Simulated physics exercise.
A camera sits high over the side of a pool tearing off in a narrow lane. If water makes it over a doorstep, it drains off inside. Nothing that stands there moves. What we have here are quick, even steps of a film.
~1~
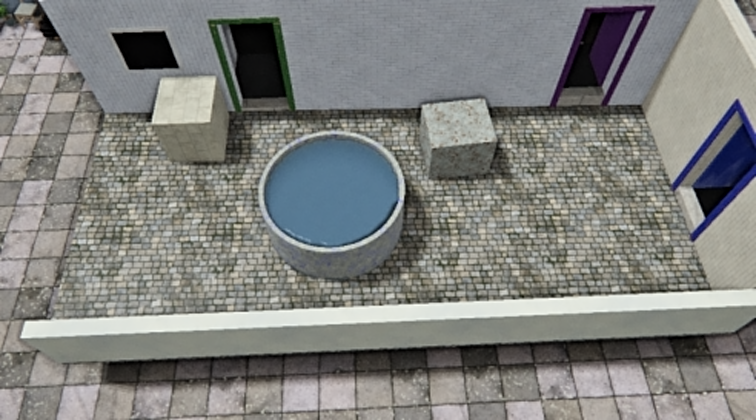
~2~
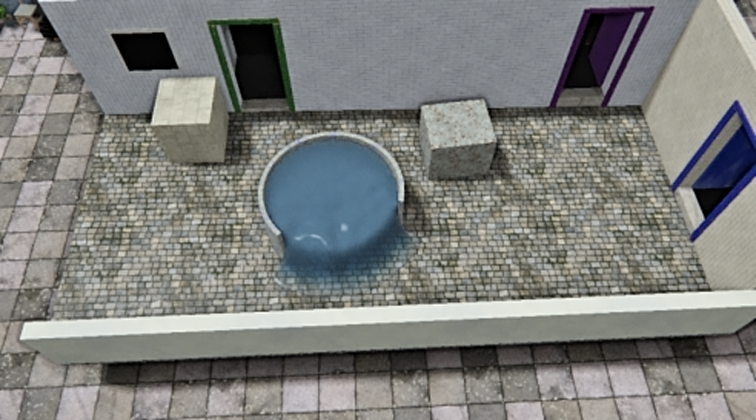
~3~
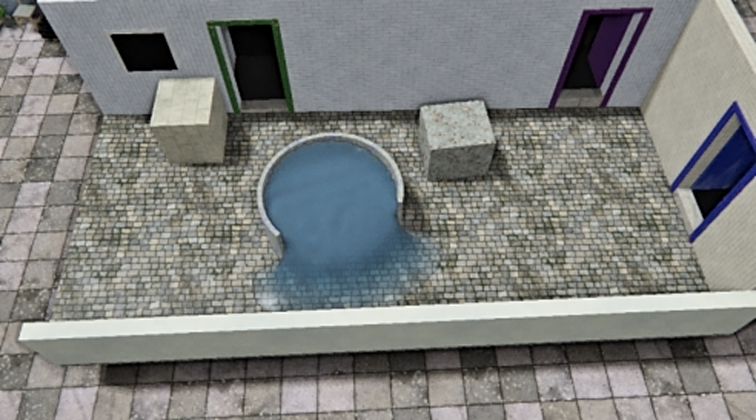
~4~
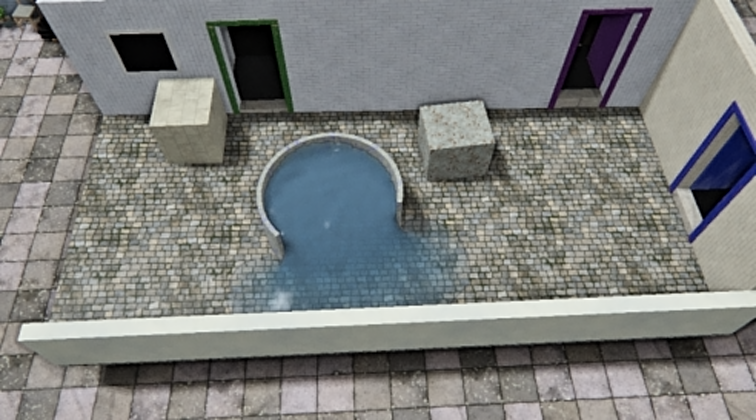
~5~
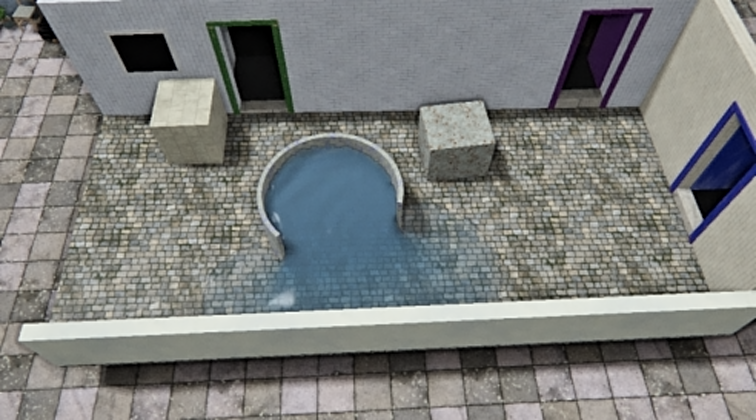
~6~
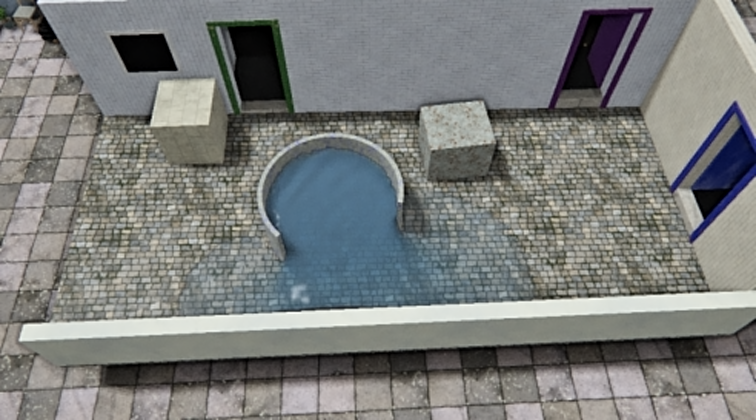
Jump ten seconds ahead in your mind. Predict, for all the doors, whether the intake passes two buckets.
My prediction: At the green door it does not pass two; at the blue door it passes two buckets; at the purple door it does not pass two.
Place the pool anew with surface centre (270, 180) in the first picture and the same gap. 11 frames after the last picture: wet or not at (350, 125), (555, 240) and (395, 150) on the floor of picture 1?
I'd say still dry for the first, swamped for the second and still dry for the third.
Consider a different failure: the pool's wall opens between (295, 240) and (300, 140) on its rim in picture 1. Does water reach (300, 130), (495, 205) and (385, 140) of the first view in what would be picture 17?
Submerged, bone-dry, bone-dry.
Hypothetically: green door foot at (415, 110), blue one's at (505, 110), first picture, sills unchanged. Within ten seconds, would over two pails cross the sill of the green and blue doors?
Result: Green door remains beneath it, blue door remains beneath it.
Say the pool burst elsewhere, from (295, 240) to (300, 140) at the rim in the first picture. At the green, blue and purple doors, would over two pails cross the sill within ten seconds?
At the doors, green crosses the line, blue never reaches it and purple never reaches it.
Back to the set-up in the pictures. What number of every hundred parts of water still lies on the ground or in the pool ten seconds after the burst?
78 per cent.
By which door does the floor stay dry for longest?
It has to be the green-painted one.
A moment on, water covers 30 % of the floor; the green door not reached, the blue door not reached, the purple door not reached.
Next, water covers 50 % of the floor; the green door not reached, the blue door wet at the sill, nothing in, the purple door not reached.
Then, water covers 70 % of the floor; the green door not reached, the blue door over two buckets in, the purple door wet at the sill, nothing in.
Later, water covers 85 % of the floor; the green door wet at the sill, nothing in, the blue door far over two buckets in, the purple door wet at the sill, nothing in.
In the end, water covers 80 % of the floor; the green door wet at the sill, nothing in, the blue door far over two buckets in, the purple door wet at the sill, nothing in.
